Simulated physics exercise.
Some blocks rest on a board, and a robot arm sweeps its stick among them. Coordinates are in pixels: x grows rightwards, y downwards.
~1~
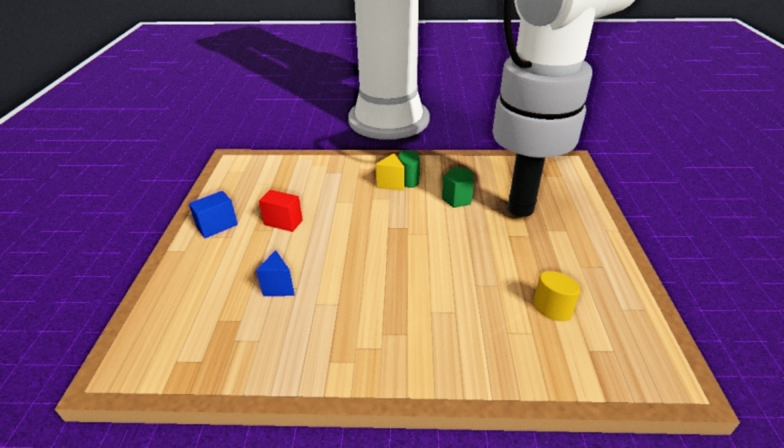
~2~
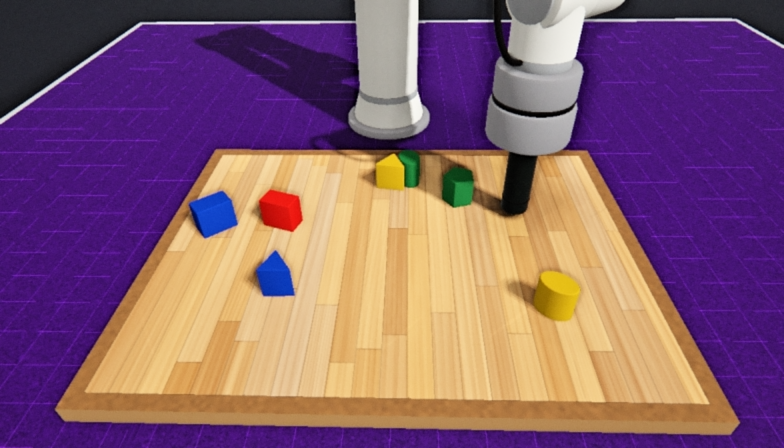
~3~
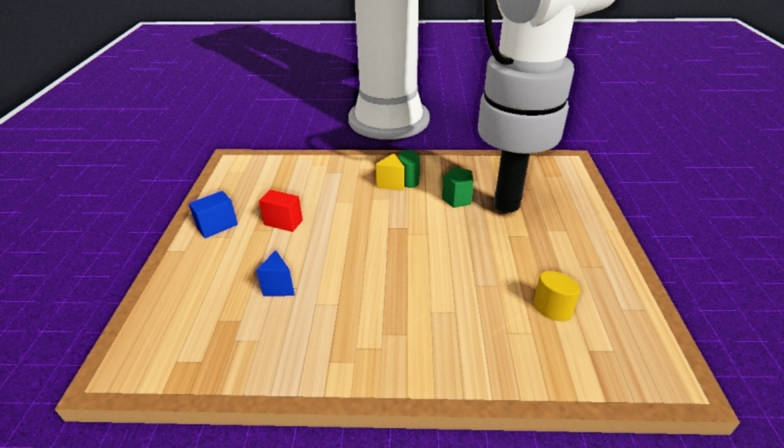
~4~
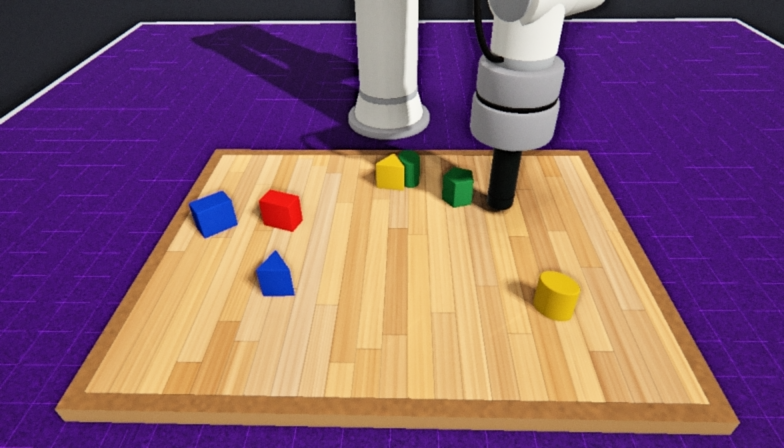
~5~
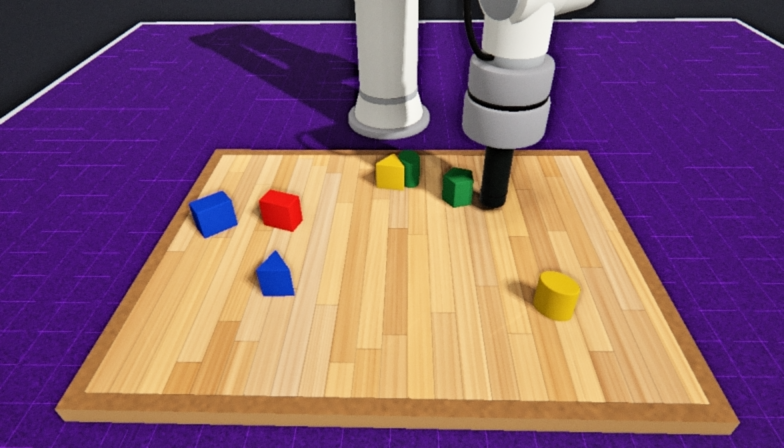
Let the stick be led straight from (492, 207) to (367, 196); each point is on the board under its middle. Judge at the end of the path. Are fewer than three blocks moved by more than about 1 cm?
Yes, it checks out.
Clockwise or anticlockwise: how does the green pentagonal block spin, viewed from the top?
It turns clockwise.
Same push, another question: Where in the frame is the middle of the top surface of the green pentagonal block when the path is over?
The middle of its upper face will lie at (423, 162).
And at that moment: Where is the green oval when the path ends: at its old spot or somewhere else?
The green oval will be pushed away from where it stands.
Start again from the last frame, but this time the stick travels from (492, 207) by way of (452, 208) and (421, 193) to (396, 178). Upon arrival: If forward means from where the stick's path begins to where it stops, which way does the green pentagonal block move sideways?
Sideways shift: Right.
What follows on the original path. One third of the way, stick (449, 197); green pentagonal block (434, 167), turned 60° clockwise.
Two thirds of the way, stick (408, 193); green oval (404, 151); green pentagonal block (423, 162), turned 95° clockwise.
At the end, stick (367, 190); yellow triangle still; green oval (404, 151); green pentagonal block (423, 162), turned 95° clockwise.
